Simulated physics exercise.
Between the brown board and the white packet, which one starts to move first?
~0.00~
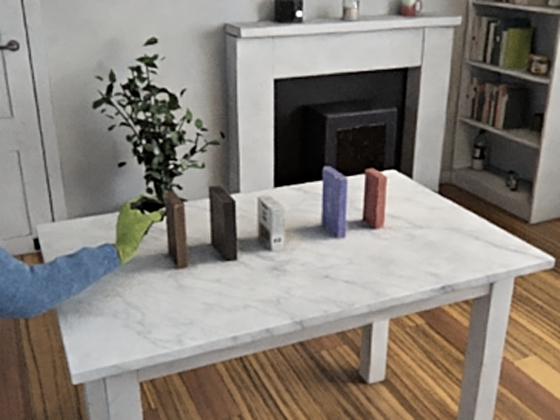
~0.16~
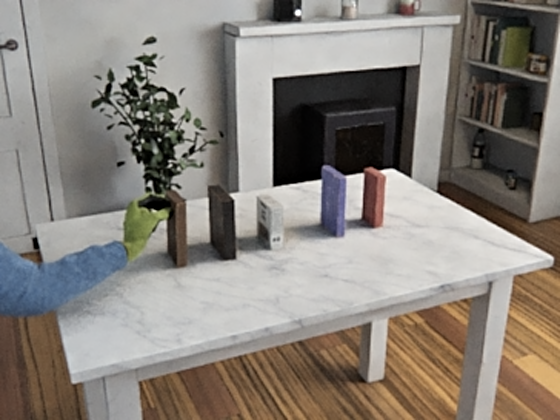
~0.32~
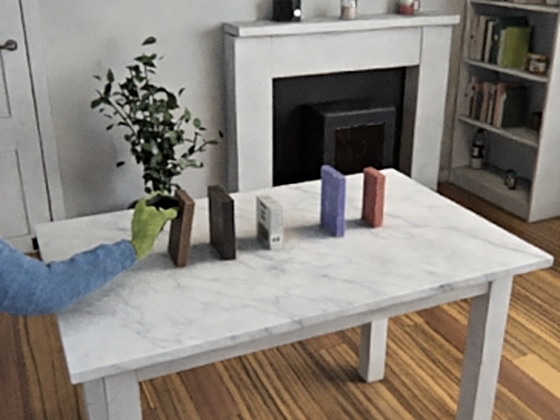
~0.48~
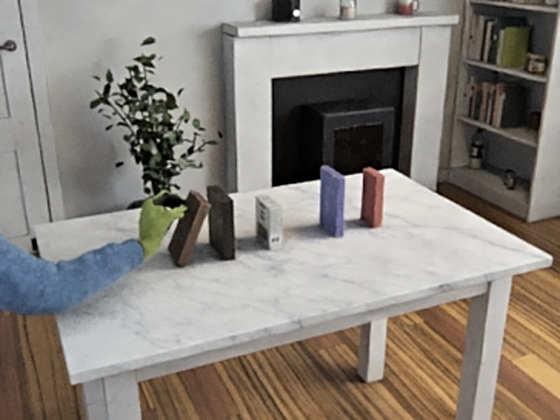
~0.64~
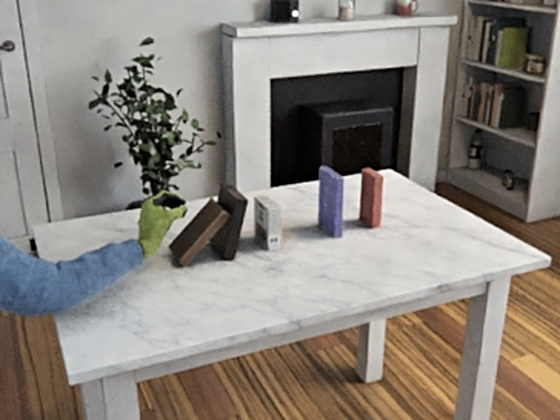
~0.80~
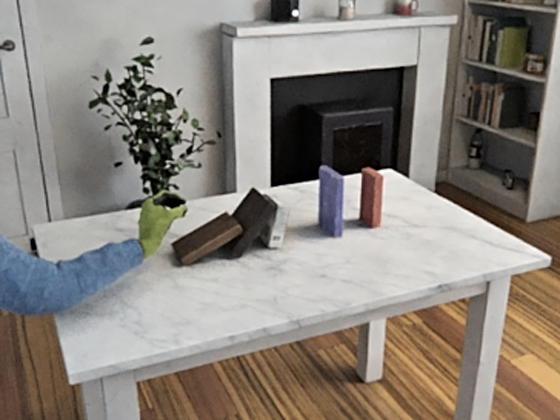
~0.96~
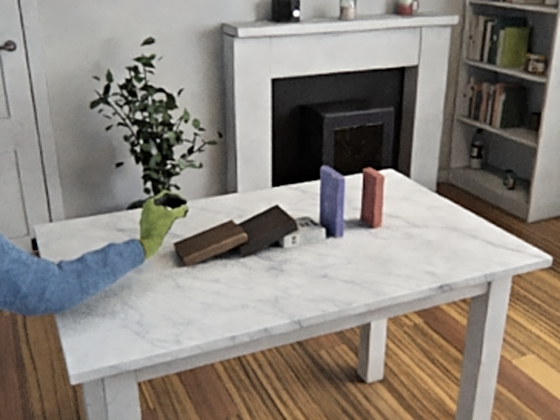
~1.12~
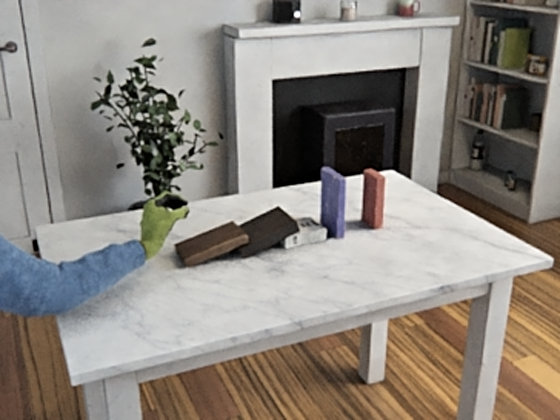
The brown board starts to move first, tipping to the right while the white packet is still upright. The packet only begins to lean later, once the black block has tilted over towards it.
